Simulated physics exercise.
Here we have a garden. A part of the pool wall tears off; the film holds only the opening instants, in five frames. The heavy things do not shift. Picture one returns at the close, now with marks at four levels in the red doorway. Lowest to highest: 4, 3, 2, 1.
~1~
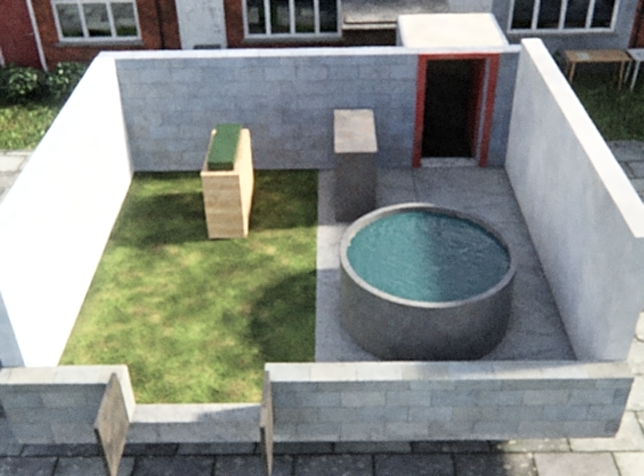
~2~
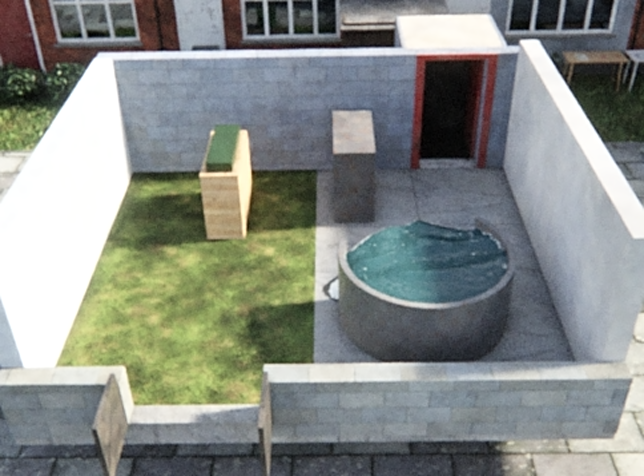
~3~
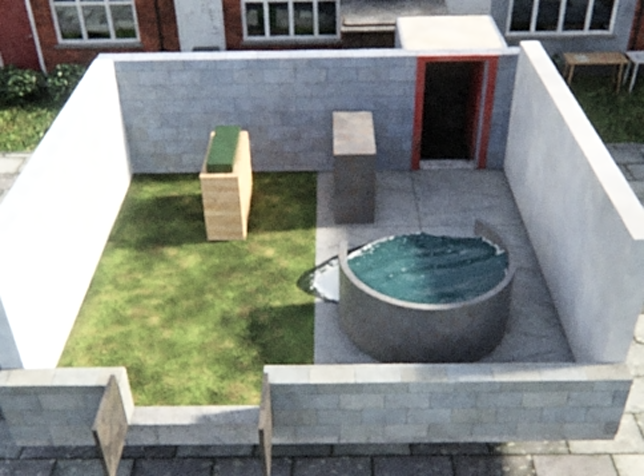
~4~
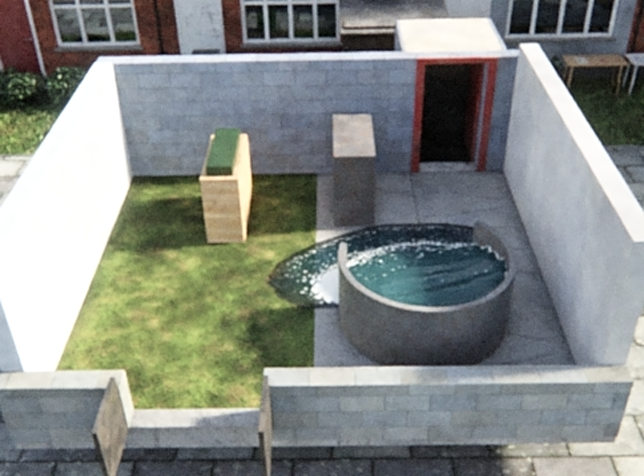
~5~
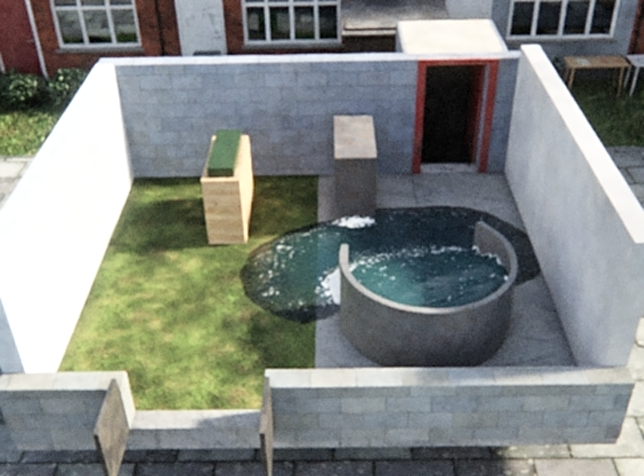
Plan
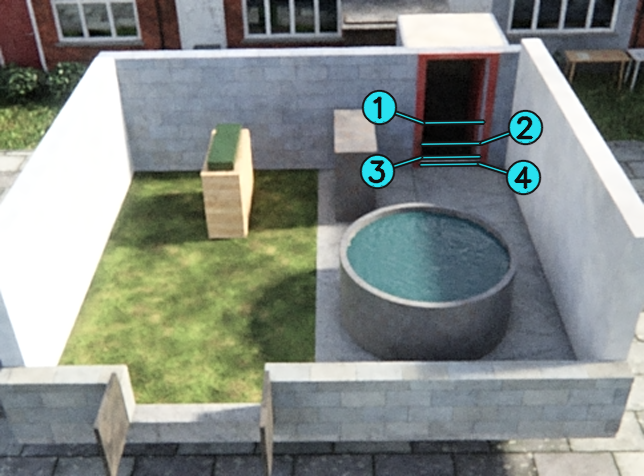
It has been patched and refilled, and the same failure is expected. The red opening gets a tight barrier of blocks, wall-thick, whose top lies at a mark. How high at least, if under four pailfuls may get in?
Go for 2.
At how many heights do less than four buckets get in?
Two of them.
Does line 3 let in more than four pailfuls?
Yes, it does.
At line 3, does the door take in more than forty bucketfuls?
No, it does not.
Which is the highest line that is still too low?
3.
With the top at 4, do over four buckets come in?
Yes.
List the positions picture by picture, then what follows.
Water in the pool at rest, its middle at (427, 256); foot of the red doorway at (449, 167); open gate at (195, 361), in the first picture.
Front seen at (331, 290), 2 % of the ground wet, in the second picture.
Front seen at (308, 287), 6 % of the ground wet, in the third picture.
Front seen at (275, 281), 13 % of the ground wet, in the fourth picture.
Front seen at (248, 276), 23 % of the ground wet, in the fifth picture.
On the marked copy, 1 at (453, 122); 2 at (451, 143); 3 at (450, 157); 4 at (449, 164); from the bottom up 4, 3, 2, 1.
With 1, nothing gets over.
With 2, a splash gets over, under a bucket.
With 3, about 12 bucketfuls get in.
With 4, dozens of bucketfuls pour in.
